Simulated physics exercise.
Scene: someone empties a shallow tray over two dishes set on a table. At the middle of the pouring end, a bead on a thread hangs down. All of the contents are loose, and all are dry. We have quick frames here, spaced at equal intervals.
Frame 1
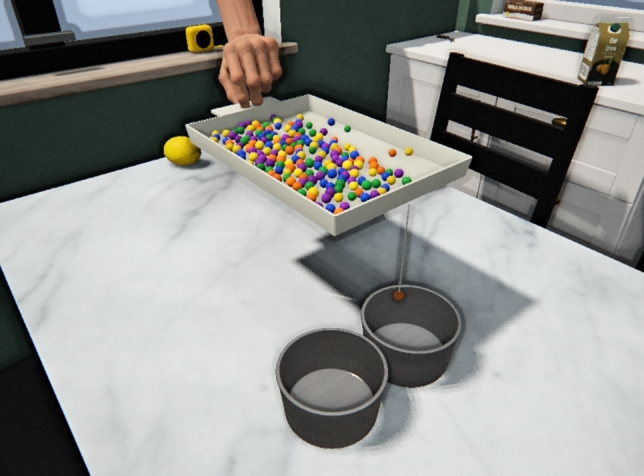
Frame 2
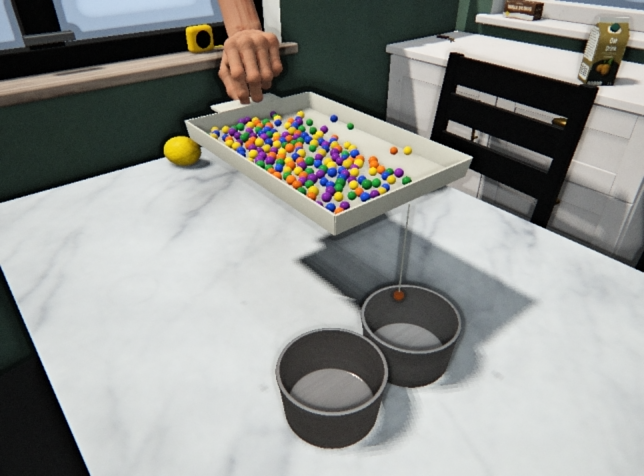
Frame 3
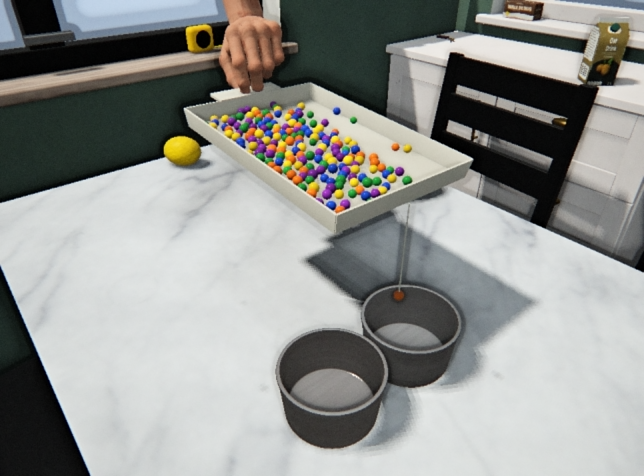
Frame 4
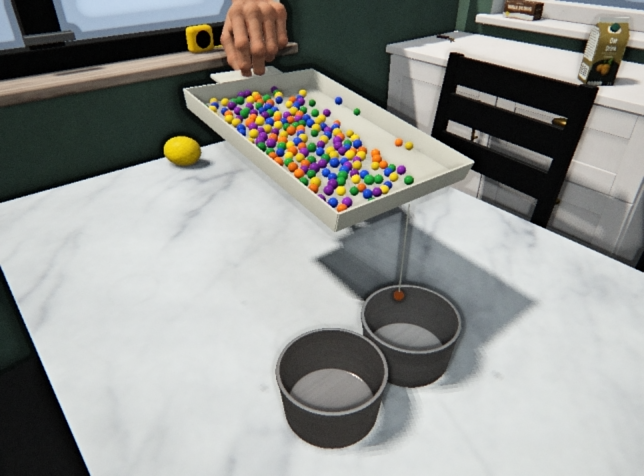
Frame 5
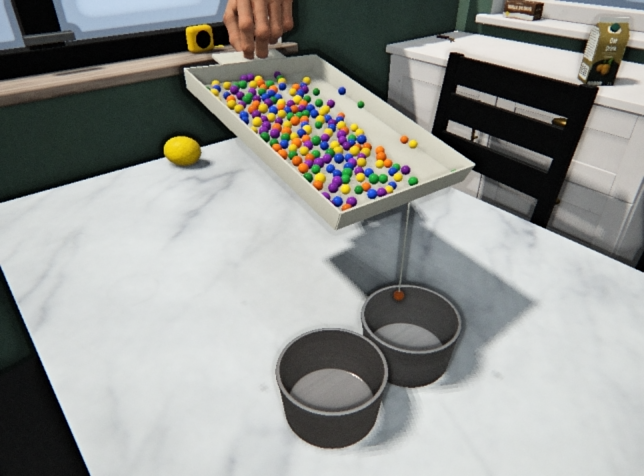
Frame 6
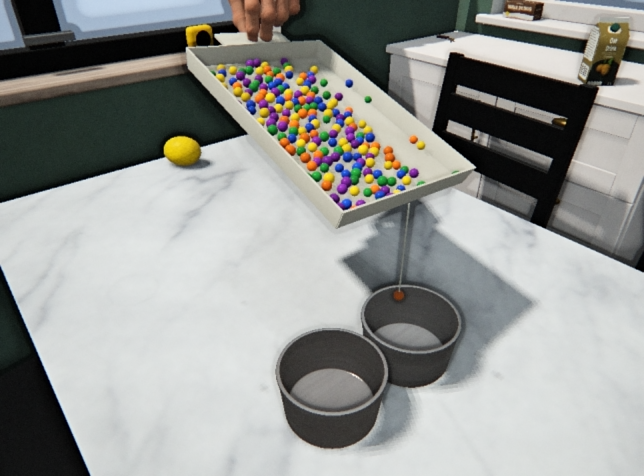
A hand lifts and tilts a tray of colourful beads above two grey dishes.
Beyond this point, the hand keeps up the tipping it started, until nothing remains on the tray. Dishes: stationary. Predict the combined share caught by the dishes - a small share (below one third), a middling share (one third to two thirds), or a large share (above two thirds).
A small share, below one third.
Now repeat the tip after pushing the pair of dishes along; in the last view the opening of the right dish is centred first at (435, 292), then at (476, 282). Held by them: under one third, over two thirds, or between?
In order: Between a third and two thirds, then over two thirds.
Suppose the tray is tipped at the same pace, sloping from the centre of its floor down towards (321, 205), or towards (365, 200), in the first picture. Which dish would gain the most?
So the first heading gives the leftward dish, the second gives the leftward dish.
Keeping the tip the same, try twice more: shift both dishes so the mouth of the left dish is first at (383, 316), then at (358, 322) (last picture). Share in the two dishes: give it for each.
50% for the first placement, 30% for the second.
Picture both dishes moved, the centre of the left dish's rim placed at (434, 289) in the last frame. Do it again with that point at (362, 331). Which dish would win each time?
Position 1 - the dish to the left; position 2 - the dish to the right.
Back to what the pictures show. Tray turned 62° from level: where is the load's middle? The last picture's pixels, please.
Near (431, 174).
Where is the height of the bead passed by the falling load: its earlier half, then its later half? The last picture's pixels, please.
(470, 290) first, (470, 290) later.
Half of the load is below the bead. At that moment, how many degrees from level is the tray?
It's turned some 100 degrees by then.
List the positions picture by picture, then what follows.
Corners of the pouring end near (335, 214) and (468, 157), level; middle of the load near (301, 156), round plastic beads; left dish near (368, 419); right dish near (446, 359); bead on its thread near (399, 295), in the first frame.
Corners of the pouring end near (335, 213) and (468, 157), level; middle of the load near (301, 154), in the second frame.
Corners of the pouring end near (337, 212) and (469, 159), tipped barely, lowest at the right corner; middle of the load near (302, 148), in the third frame.
Corners of the pouring end near (339, 211) and (470, 161), tipped a little, lowest at the right corner; middle of the load near (303, 139), in the fourth frame.
Corners of the pouring end near (341, 210) and (471, 163), tipped a little, lowest at the right corner; middle of the load near (307, 130), in the fifth frame.
Corners of the pouring end near (344, 209) and (472, 166), tipped clearly, lowest at the right corner; middle of the load near (315, 125), all but a few on the move; left dish near (368, 419); right dish near (446, 359), in the sixth frame.
Shortly afterwards, tray tipped steeply; the bulk on the tray; only a few outside both; a little in the air.
Next, tray tipped past a quarter turn; near a quarter on the tray; a little in the right dish; near a third outside both; near a quarter in the air.
Some moments later, tray tipped past a quarter turn; near a quarter in the right dish; the bulk outside both.
In the end, tray tipped past a quarter turn; none at all in the left dish; near a quarter in the right dish; the bulk outside both.
